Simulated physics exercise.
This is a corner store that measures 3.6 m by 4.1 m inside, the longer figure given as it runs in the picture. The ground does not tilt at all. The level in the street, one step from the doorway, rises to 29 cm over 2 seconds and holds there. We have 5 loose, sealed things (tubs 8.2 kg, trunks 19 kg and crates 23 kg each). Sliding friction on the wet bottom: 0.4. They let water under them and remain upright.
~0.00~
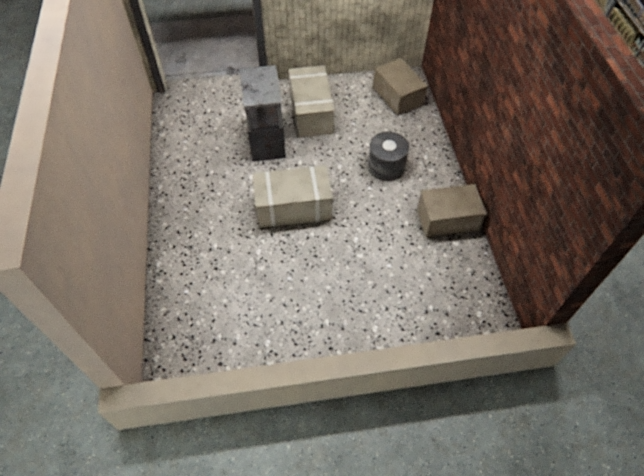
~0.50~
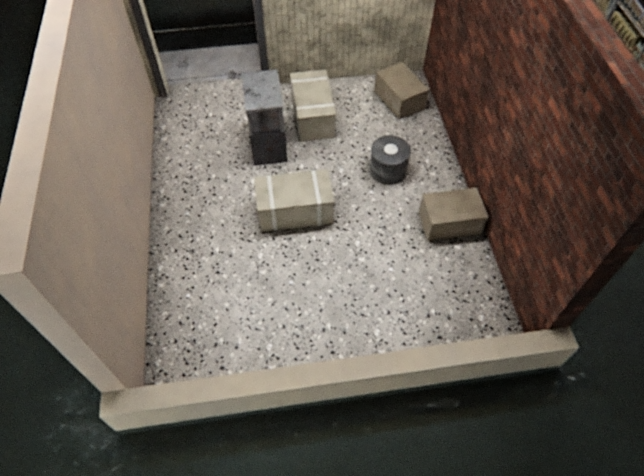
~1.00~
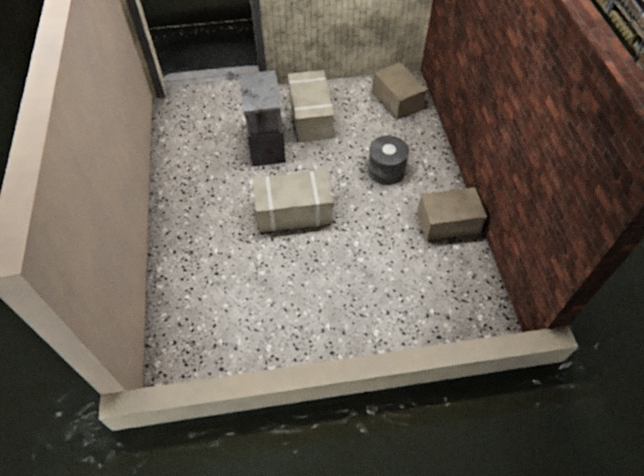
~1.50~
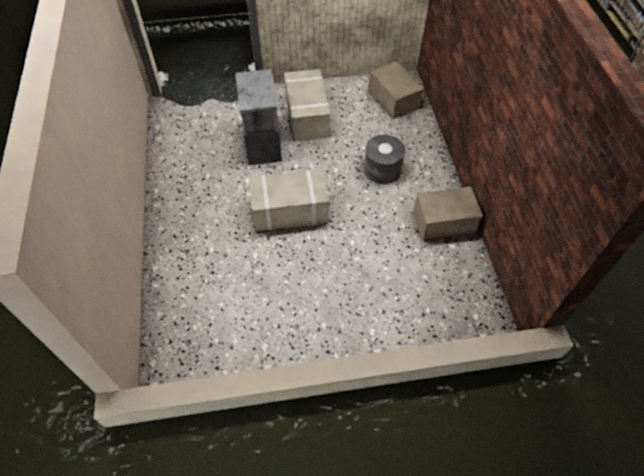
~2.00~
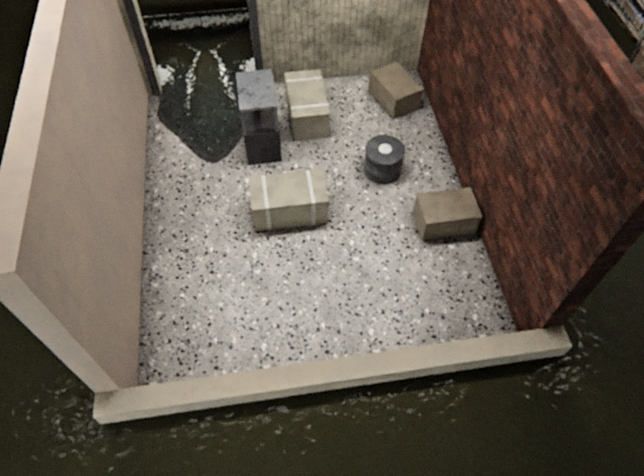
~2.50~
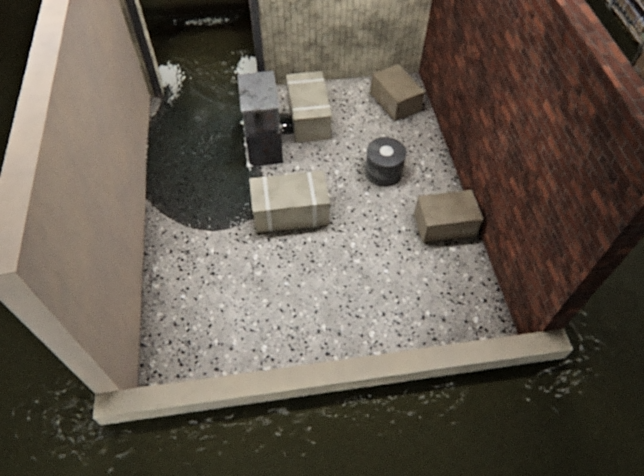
The clip opens on a dry, speckled-floored room seen from above, with boxes and a round dark tub standing between pale and brick walls. Dark water surrounds the outside, then enters through the doorway at the top left and spreads across the floor around the nearest boxes, while every object stays put.
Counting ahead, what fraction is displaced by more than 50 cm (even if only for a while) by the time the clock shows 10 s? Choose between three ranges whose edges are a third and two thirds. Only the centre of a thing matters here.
The range is the highest, two thirds or more.
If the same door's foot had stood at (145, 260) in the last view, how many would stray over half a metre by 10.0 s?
Then the count would be 4.
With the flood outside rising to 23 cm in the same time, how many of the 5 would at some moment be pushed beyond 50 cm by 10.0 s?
Then 3.
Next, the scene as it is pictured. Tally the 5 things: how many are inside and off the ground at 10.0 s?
Total: 5.
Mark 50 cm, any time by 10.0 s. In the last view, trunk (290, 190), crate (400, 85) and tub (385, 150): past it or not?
First farther, then not as far, then farther.
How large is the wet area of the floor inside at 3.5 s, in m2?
The covered patch comes to about 8.0 m2.
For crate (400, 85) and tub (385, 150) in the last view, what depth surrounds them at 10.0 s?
I'd put it at 23 cm and 16 cm respectively.
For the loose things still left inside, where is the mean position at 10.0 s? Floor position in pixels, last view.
The centre is close to (305, 200).
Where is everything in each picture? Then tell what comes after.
The first picture shows a tub at (389, 146), on the bottom; a trunk at (292, 185), on the bottom; 0.0 m2 under water; 0 of 5 have shifted.
The second picture shows a tub at (391, 150), on the bottom; a trunk at (294, 189), on the bottom; water covers 0.0 m2; 0 of 5 have shifted.
The third picture shows a tub at (389, 150) rests on the ground; a trunk at (292, 190), on the bottom; water covers 0.0 m2; 0 of 5 have shifted.
The fourth picture shows a tub at (385, 149) rests on the ground; a trunk at (288, 189) rests on the ground; 0.2 m2 under water; 0 of 5 have shifted.
The fifth picture shows a tub at (385, 149) rests on the ground; a trunk at (288, 189) rests on the ground; water covers 1.1 m2; 0 of 5 have shifted.
The sixth picture shows a tub at (387, 151) rests on the ground; a trunk at (289, 191), on the bottom; 2.8 m2 under water; 0 of 5 have shifted.
After 3.5 s 1 of 5 are over 50 cm from their spots; 0 afloat.
After 4.5 s 1 of 5 are over 50 cm from their spots; 0 afloat.
After 7.0 s 2 of 5 are over 50 cm from their spots; 4 afloat.
After 10.0 s 4 of 5 are over 50 cm from their spots, and 4 have been at some point; 5 afloat.
